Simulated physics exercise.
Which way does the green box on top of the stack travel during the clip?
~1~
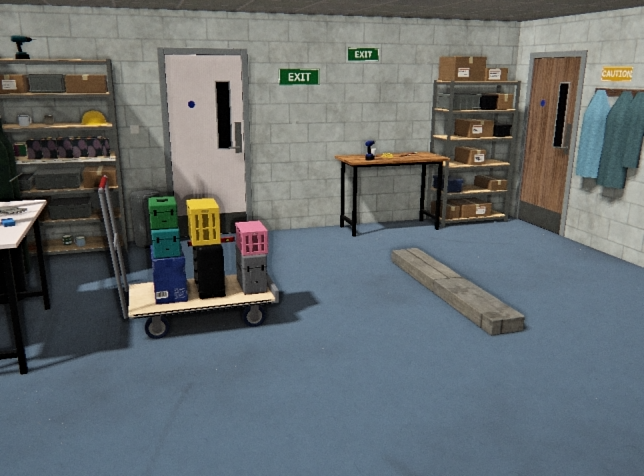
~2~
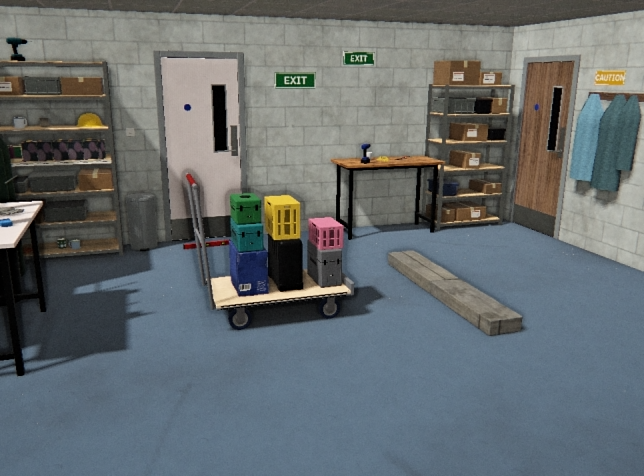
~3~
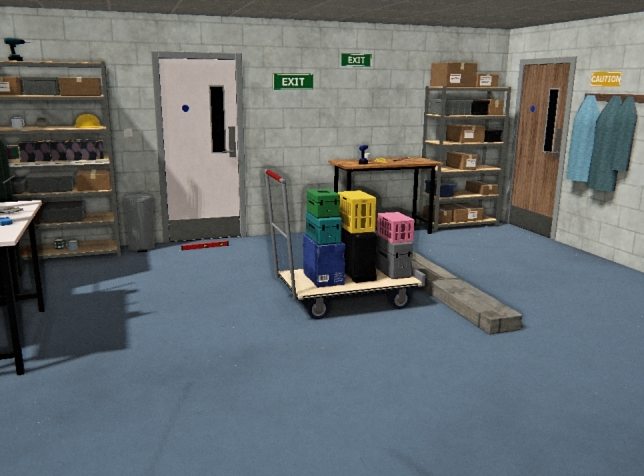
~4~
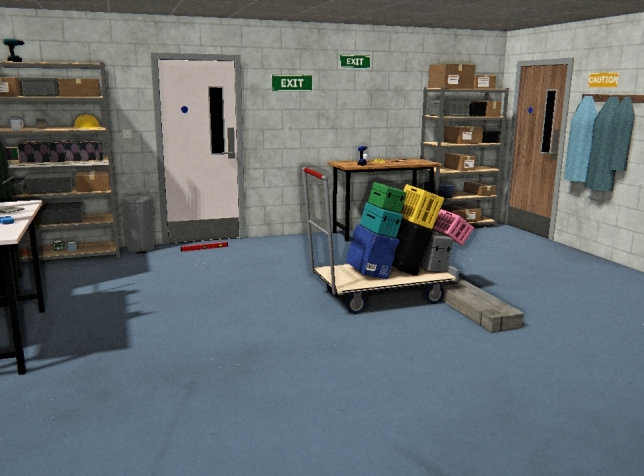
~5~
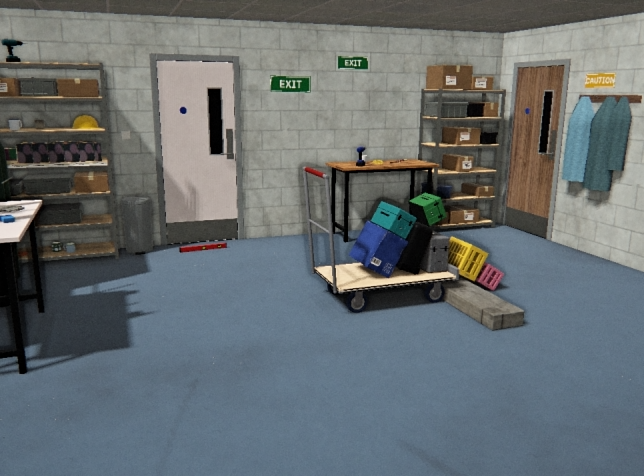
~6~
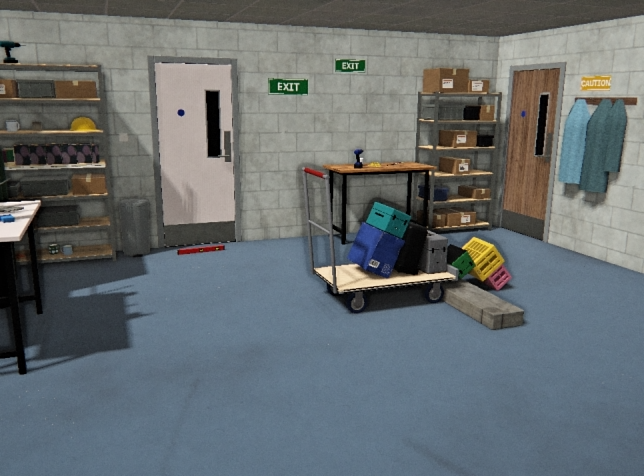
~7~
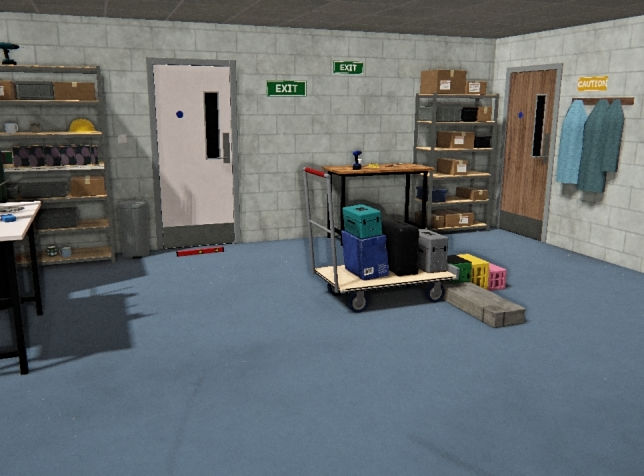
It travels to the right, first riding on the trolley and then tumbling over its front end to the floor.
